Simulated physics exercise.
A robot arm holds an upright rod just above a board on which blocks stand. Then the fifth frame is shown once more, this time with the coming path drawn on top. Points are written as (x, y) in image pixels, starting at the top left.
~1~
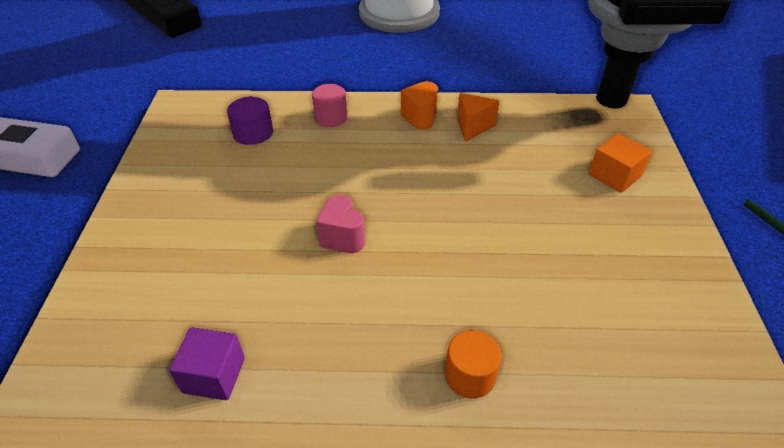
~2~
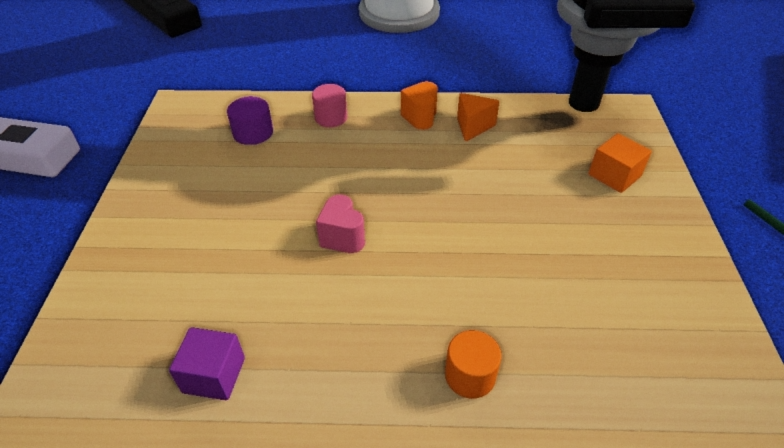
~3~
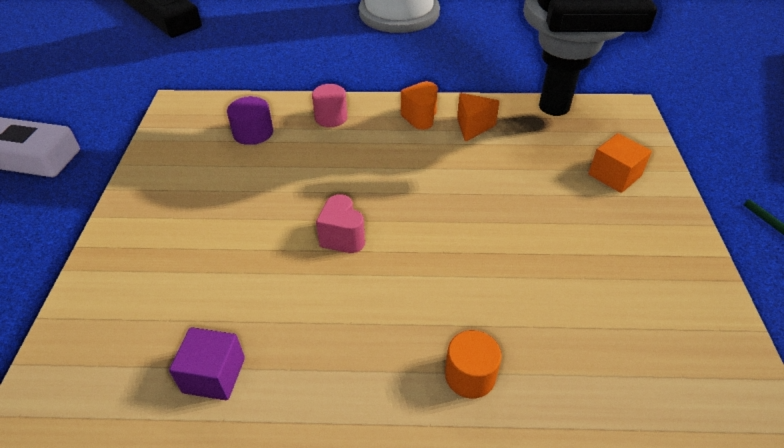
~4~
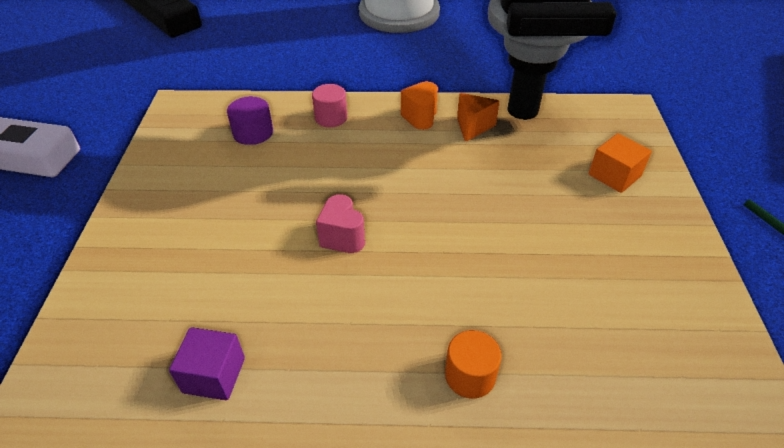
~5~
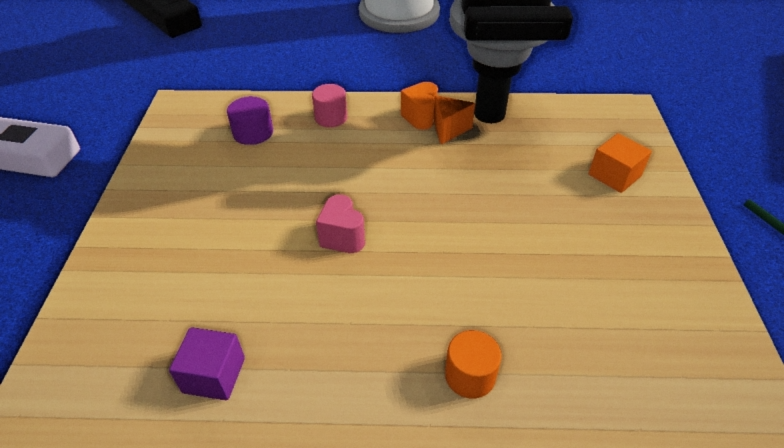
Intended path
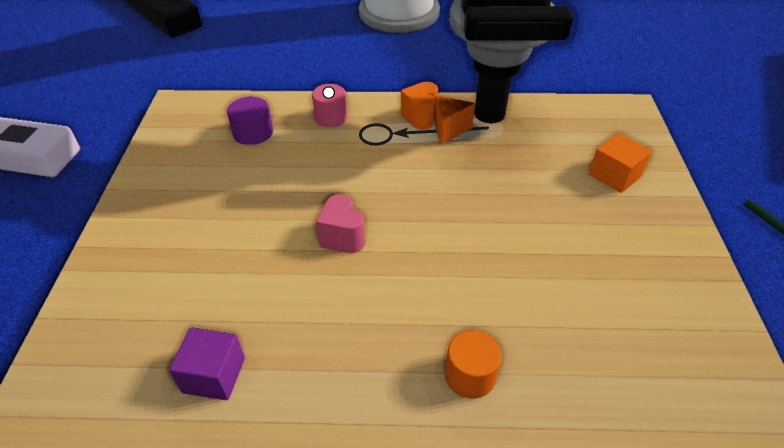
Robot arm moving a black rod left along the board's far edge, pushing an orange three-sided block toward an orange heart block.
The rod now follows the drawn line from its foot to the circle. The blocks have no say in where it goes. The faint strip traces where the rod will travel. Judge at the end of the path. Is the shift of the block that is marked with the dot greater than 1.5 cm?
Short answer: No.
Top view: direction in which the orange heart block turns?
It makes a clockwise turn.
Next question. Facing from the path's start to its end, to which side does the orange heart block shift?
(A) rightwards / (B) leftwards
My pick is A.
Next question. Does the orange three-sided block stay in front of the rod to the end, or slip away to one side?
The rod should keep driving it forward.
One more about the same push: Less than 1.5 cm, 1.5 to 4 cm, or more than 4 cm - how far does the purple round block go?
The purple round block ends up very close, under 1.5 cm away.
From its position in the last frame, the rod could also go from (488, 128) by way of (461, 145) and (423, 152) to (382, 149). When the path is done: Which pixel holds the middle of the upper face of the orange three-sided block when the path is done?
I'd expect the centre of its top face to be at (388, 106).
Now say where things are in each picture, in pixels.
In the first picture, lower end of the rod (611, 100), tops of blocks, purple round block (248, 107), pink round block (329, 93), orange heart block (421, 92), orange three-sided block (476, 103).
In the second picture, rod (584, 104), blocks as before.
In the third picture, rod (554, 107), blocks as before.
In the fourth picture, rod (523, 111), blocks as before.
In the fifth picture, rod (490, 115), purple round block (248, 107), pink round block (329, 93), orange heart block (421, 92), orange three-sided block (451, 105).
The drawn path runs straight from (488, 128) to (376, 134); the dot is on the pink round block.
What follows on the original path. One third of the way, rod (452, 117); orange heart block (398, 92), turned 75° clockwise; orange three-sided block (413, 109).
Two thirds of the way, rod (413, 119); orange heart block (391, 91), turned 90° clockwise; orange three-sided block (381, 115), turned 40° anticlockwise.
At the end, rod (375, 121); purple round block not moved; pink round block not moved; orange heart block (378, 87), turned 135° clockwise; orange three-sided block (354, 122), turned 100° anticlockwise.
